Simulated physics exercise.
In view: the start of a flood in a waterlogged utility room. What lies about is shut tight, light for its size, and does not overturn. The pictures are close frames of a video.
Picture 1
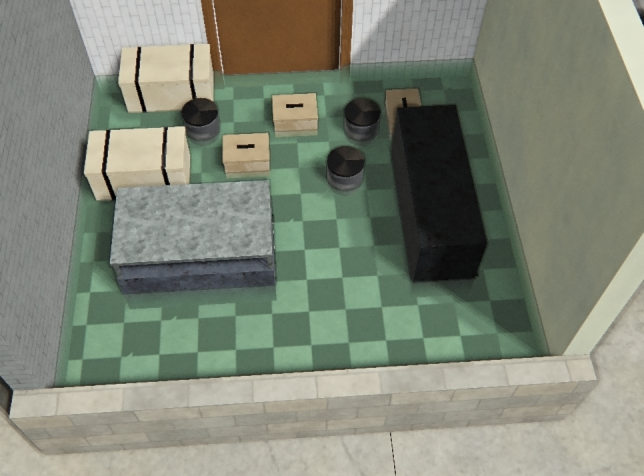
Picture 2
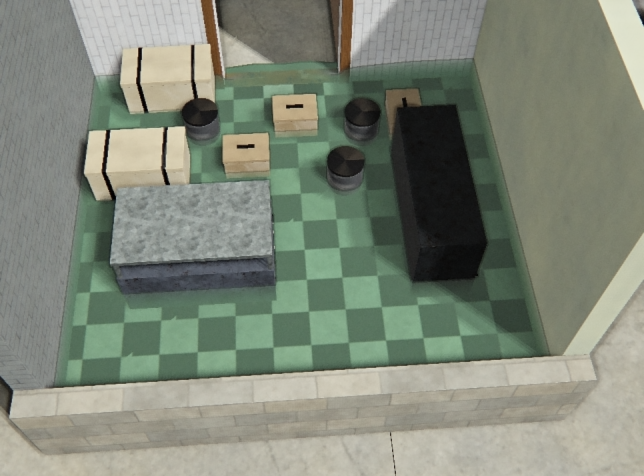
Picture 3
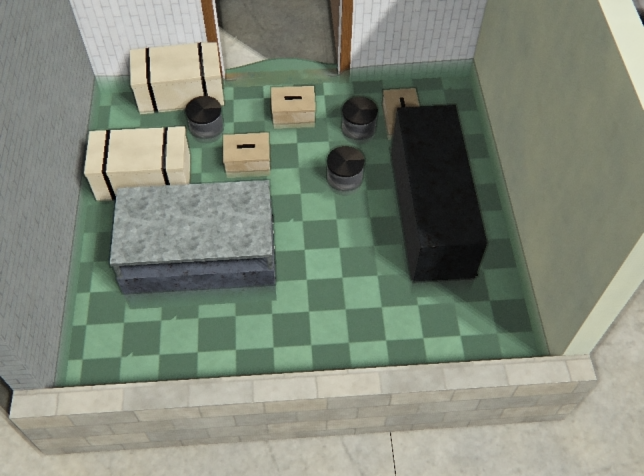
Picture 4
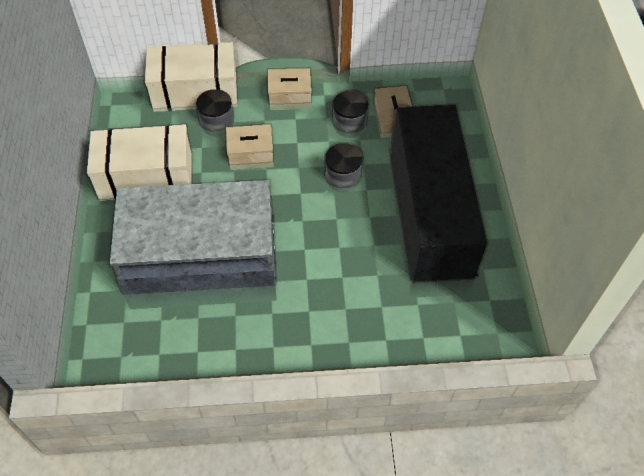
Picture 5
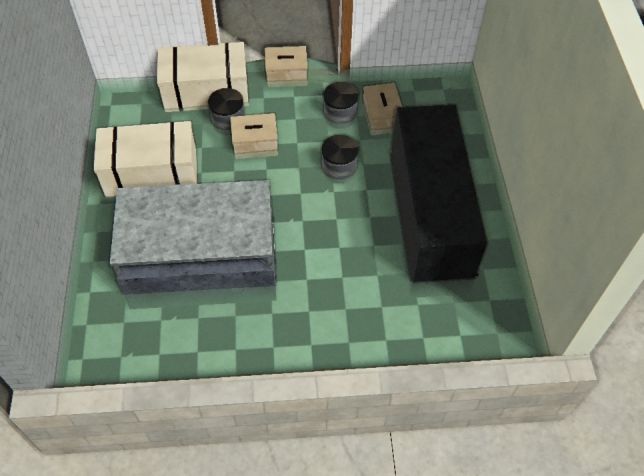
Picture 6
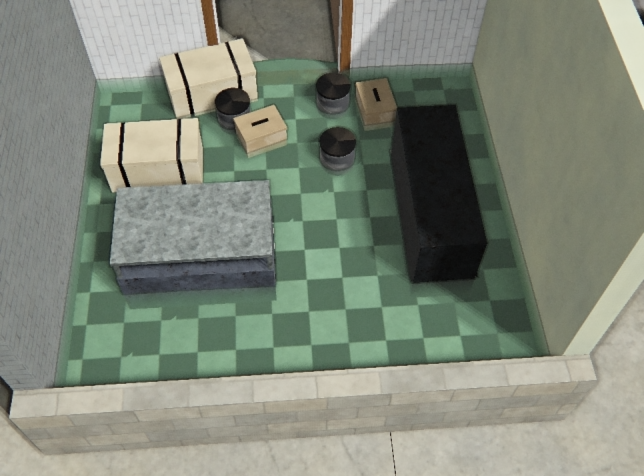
In a green-tiled utility room, the door opens and floating trunks, boxes and pails drift toward the doorway.
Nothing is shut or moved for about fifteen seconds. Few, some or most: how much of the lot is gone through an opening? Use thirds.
It is at least two thirds.
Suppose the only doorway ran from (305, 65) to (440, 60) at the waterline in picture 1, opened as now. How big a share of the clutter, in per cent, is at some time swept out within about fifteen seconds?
About 100 per cent.
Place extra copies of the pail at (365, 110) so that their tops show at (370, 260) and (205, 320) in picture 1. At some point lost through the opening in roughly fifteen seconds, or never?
One after the other: Carried outside, still in.
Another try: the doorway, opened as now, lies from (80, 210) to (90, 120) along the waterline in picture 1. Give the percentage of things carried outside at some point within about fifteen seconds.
Near 100 in a hundred.
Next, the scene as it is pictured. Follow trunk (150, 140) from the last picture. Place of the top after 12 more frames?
Near (205, 87).
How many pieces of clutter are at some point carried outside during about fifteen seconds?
It comes to 8.
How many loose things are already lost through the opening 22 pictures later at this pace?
8 of them.
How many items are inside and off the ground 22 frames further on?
I count 0.
A moment on, 2 of 8 are out; 6 afloat.
Next, 7 of 8 are out; 1 afloat.
Later, 8 of 8 are out; 0 afloat.
In the end, 8 of 8 are out; 0 afloat.
